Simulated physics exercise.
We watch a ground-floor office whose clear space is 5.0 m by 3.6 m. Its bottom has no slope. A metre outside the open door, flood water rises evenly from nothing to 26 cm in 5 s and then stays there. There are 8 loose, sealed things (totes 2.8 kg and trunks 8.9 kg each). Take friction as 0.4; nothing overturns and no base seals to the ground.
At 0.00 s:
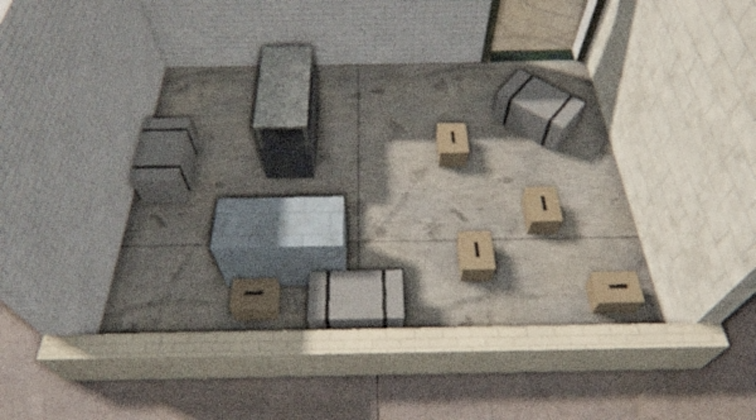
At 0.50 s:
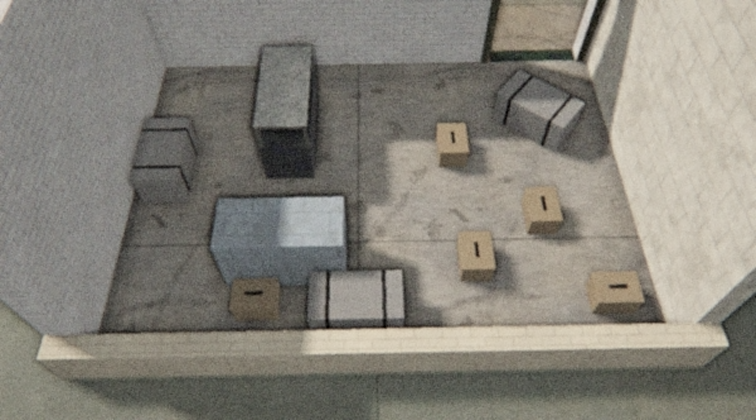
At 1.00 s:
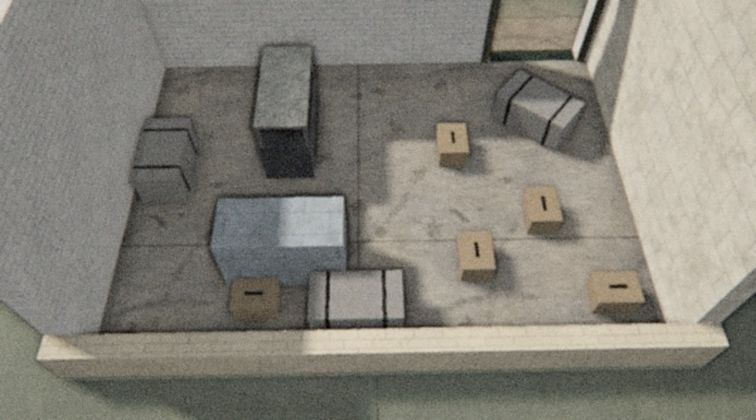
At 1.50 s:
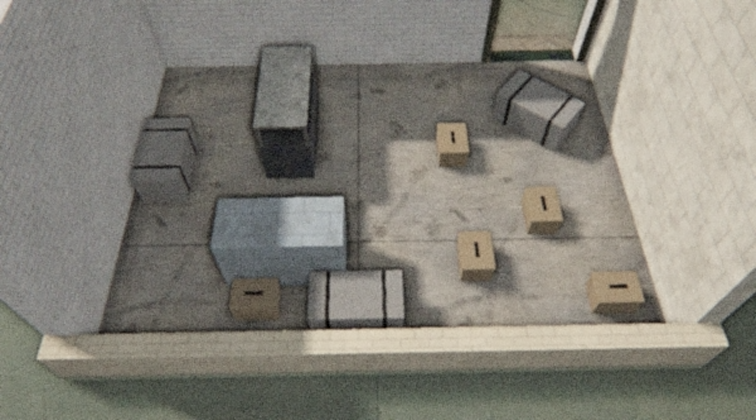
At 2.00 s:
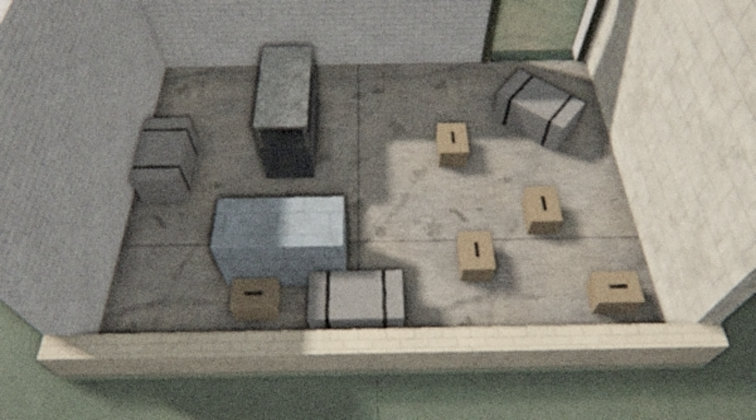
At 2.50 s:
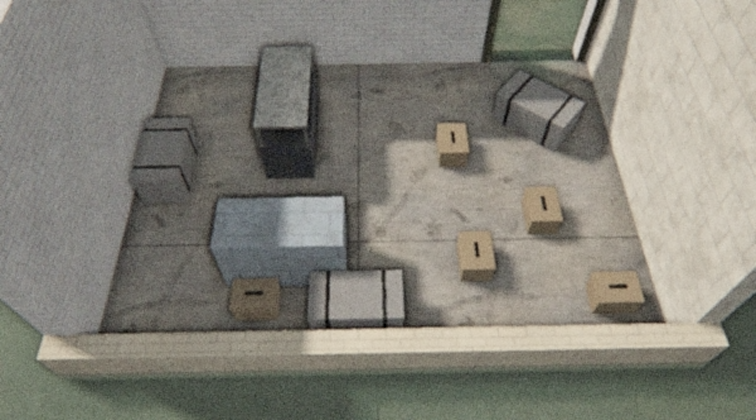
Greenish water spreads over the ground outside the room while the boxes inside stay still.
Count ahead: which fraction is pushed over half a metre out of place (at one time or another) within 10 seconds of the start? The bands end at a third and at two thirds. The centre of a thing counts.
It is at least two thirds.
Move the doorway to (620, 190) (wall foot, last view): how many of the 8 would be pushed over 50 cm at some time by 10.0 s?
In that case 7 of them.
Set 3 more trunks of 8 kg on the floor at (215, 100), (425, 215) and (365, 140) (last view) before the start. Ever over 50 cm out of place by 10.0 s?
In that order: Short of it, over, under.
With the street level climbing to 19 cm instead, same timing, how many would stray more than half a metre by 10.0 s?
In that case 7 of them.
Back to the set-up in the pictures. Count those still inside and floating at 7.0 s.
I count 4.
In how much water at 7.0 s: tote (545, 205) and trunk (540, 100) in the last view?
About 13 and 10 cm.
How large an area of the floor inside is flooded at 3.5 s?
Some 2.0 m2.
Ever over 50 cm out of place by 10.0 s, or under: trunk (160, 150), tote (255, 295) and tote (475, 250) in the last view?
In that order: Short of it, more, more.
After 3.5 s 0 of 8 are over 50 cm from their spots; 0 afloat.
After 4.5 s 1 of 8 are over 50 cm from their spots; 0 afloat.
After 7.0 s 5 of 8 are over 50 cm from their spots; 4 afloat.
After 10.0 s 7 of 8 are over 50 cm from their spots, and 7 have been at some point; 7 afloat.
